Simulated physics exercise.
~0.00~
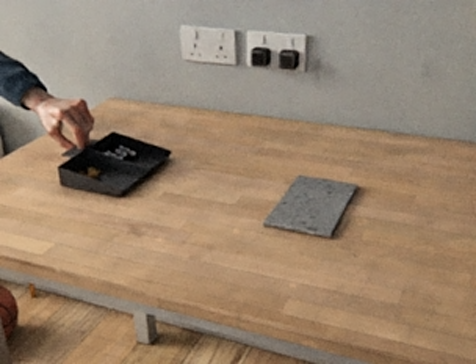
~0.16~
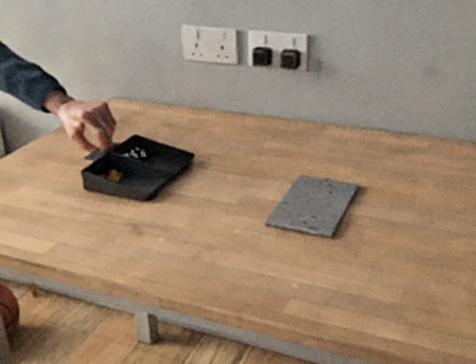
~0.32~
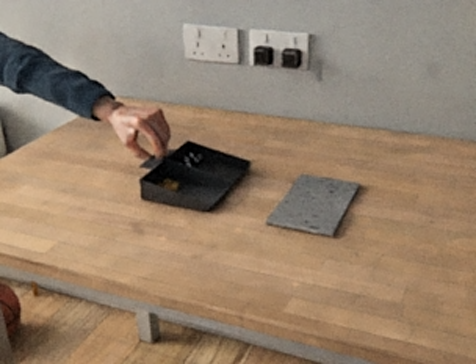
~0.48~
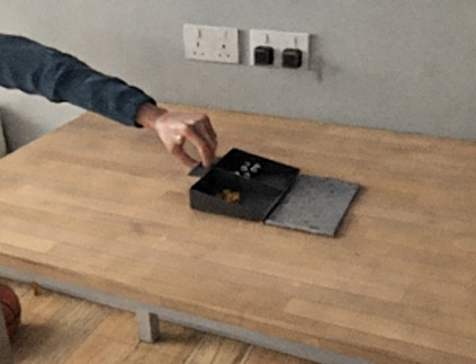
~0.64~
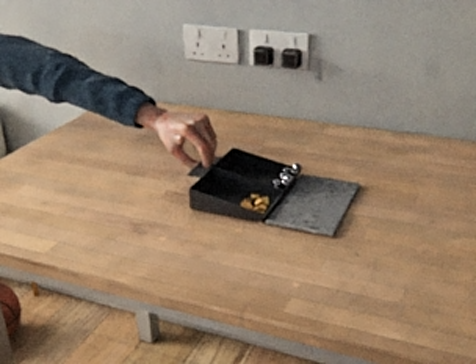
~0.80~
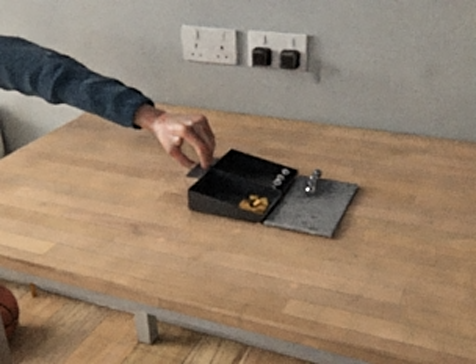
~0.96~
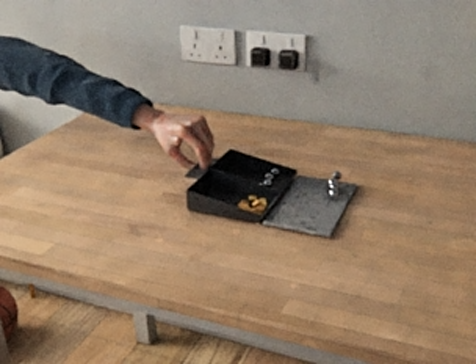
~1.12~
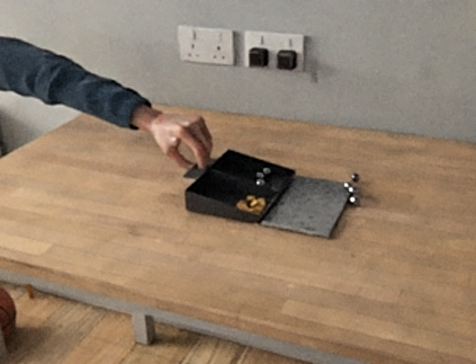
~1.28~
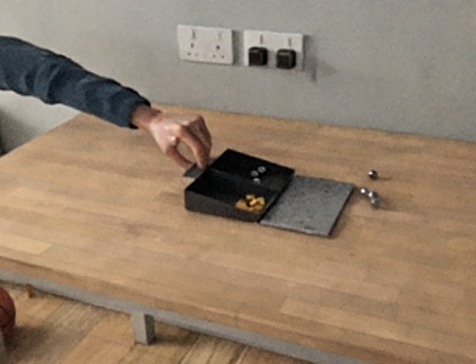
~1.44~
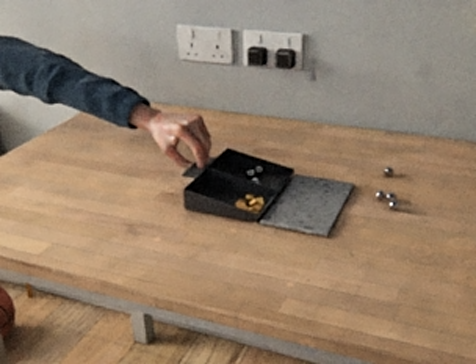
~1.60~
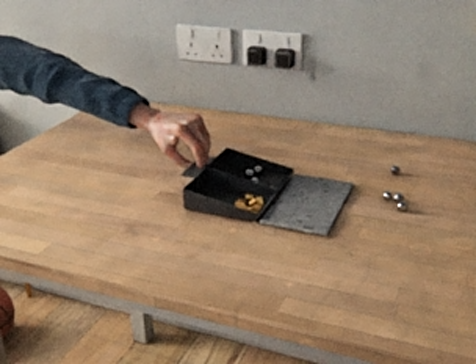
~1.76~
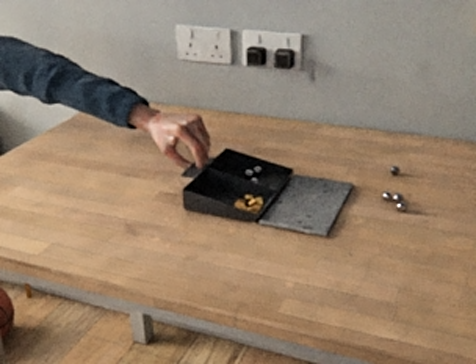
Hand sliding a divided black tray right into a grey slab, silver balls spilling onto the table while yellow pieces stay inside.
